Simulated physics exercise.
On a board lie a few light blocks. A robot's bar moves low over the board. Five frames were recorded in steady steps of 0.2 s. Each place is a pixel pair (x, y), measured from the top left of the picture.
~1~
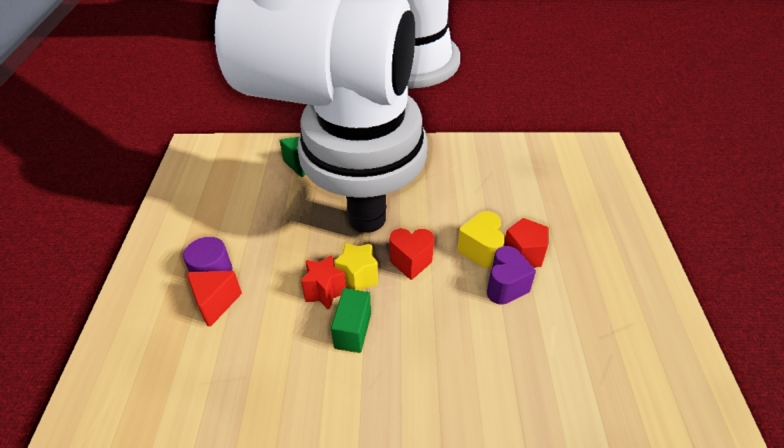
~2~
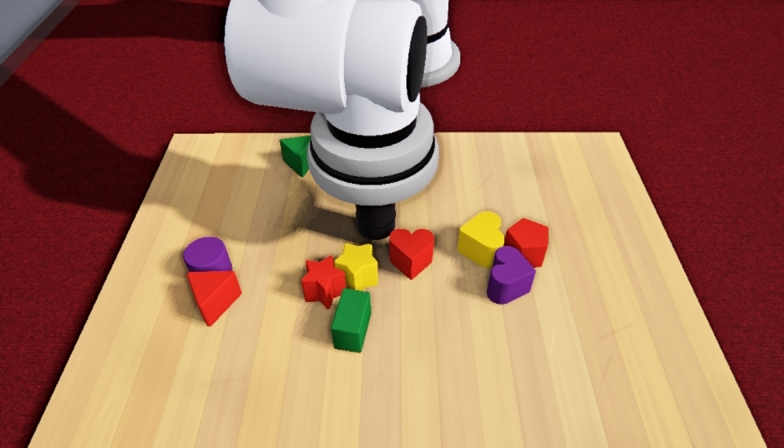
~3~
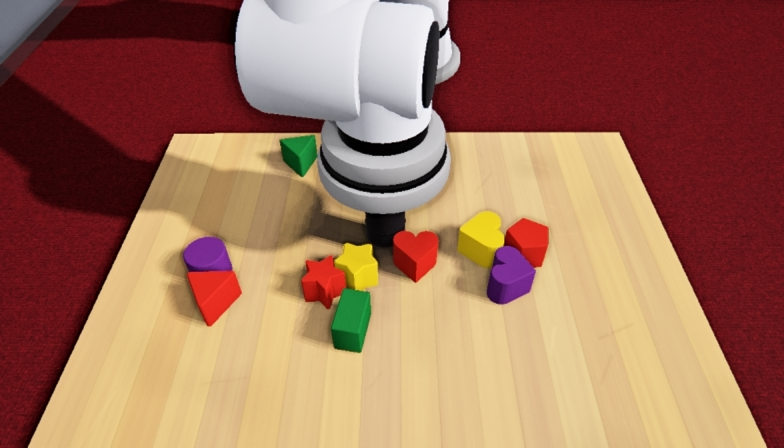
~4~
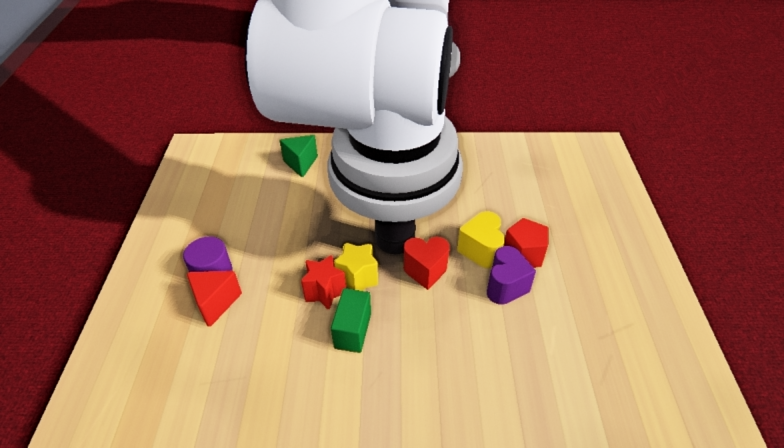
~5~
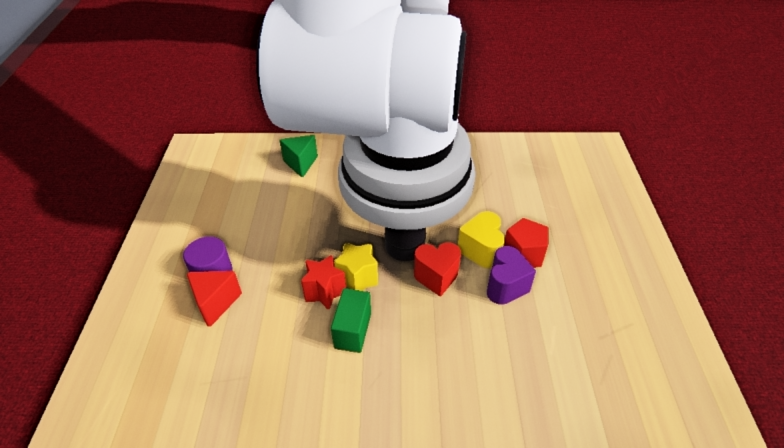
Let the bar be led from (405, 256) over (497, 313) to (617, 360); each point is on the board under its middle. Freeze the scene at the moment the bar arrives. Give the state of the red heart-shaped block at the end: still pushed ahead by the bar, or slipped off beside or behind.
When the path is over, you would find the red heart-shaped block still in front of the bar.
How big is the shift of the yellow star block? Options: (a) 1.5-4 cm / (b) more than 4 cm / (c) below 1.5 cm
I'll go with c - below 1.5 cm.
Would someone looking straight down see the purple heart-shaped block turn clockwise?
I expect not.
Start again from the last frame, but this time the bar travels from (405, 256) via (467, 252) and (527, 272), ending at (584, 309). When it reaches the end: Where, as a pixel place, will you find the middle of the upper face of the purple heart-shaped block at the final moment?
It will likely be found at (536, 290).
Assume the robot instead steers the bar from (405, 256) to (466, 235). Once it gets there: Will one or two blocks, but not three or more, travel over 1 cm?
The answer is yes.
The first path, step by step. One third of the way, bar at (464, 286); red heart-shaped block at (498, 293), turned 45° anticlockwise; purple heart-shaped block at (522, 268), turned 40° anticlockwise.
Two thirds of the way, bar at (538, 322); red heart-shaped block at (578, 332), turned 45° anticlockwise; purple heart-shaped block at (530, 270), turned 75° anticlockwise.
At the end, bar at (622, 352); yellow star block still; red heart-shaped block at (660, 374), turned 20° anticlockwise; purple heart-shaped block at (530, 270), turned 75° anticlockwise.
